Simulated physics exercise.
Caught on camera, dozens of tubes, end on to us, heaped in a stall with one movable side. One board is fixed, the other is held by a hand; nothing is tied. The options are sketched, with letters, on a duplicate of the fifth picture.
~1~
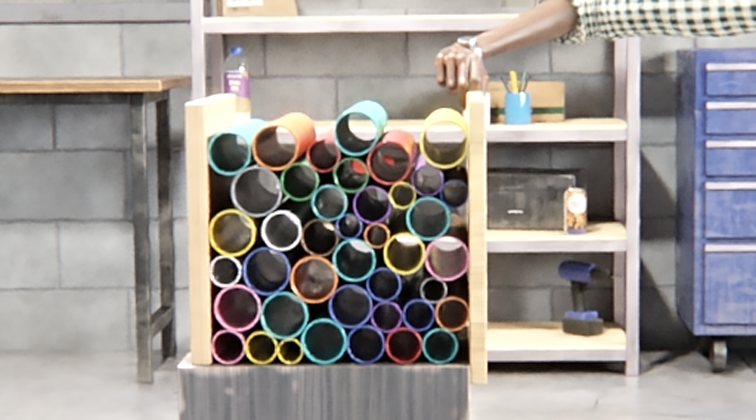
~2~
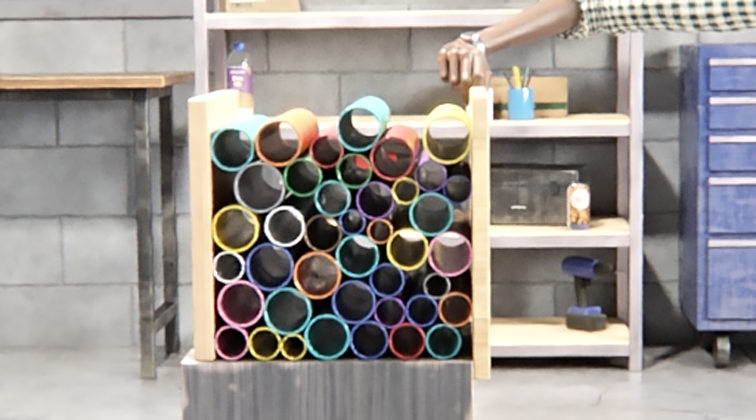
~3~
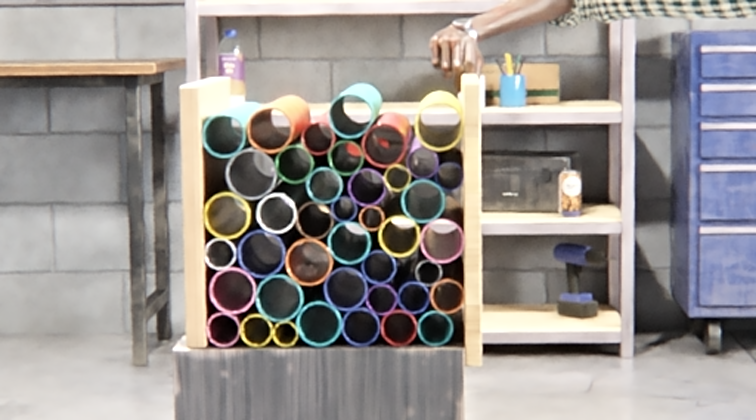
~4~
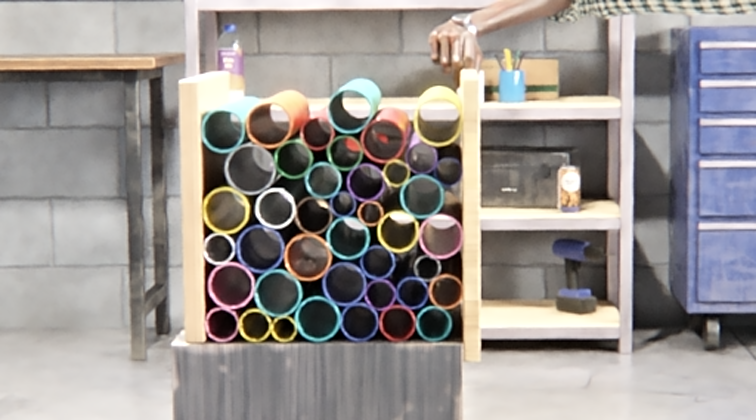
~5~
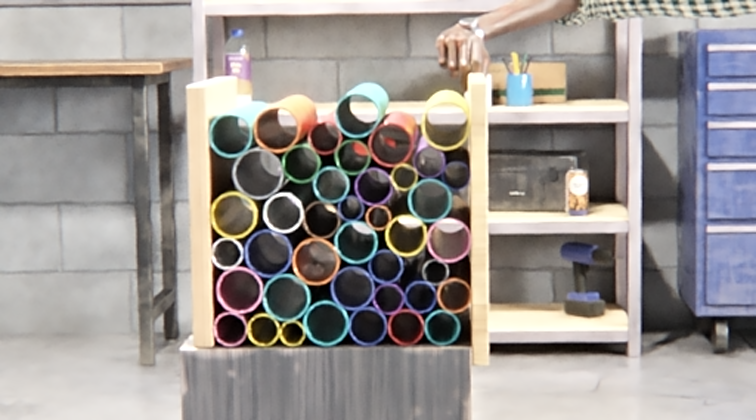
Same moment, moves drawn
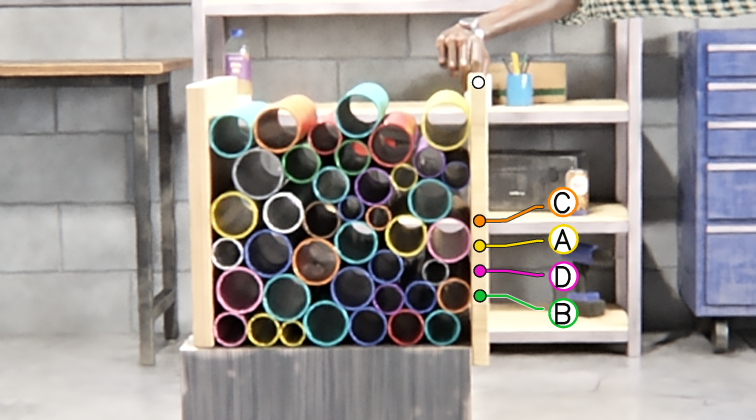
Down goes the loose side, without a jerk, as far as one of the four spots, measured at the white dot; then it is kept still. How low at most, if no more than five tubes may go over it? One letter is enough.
No lower than C.
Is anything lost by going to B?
Yes, at B.
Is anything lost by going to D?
At D: Yes.
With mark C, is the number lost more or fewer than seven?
At C, fewer than seven.
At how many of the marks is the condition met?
One of them.
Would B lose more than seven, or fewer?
It loses more than seven.
On the marked copy, A at (480, 246); B at (480, 296); C at (480, 221); D at (480, 271); the white dot at (479, 83).
With C. Early on, top of the board (471, 155).
Further on, top of the board (471, 220).
At the end, top of the board (471, 220), five out over the board.
As for the rest, A more than five out over the board; B more than five out over the board; D more than five out over the board.
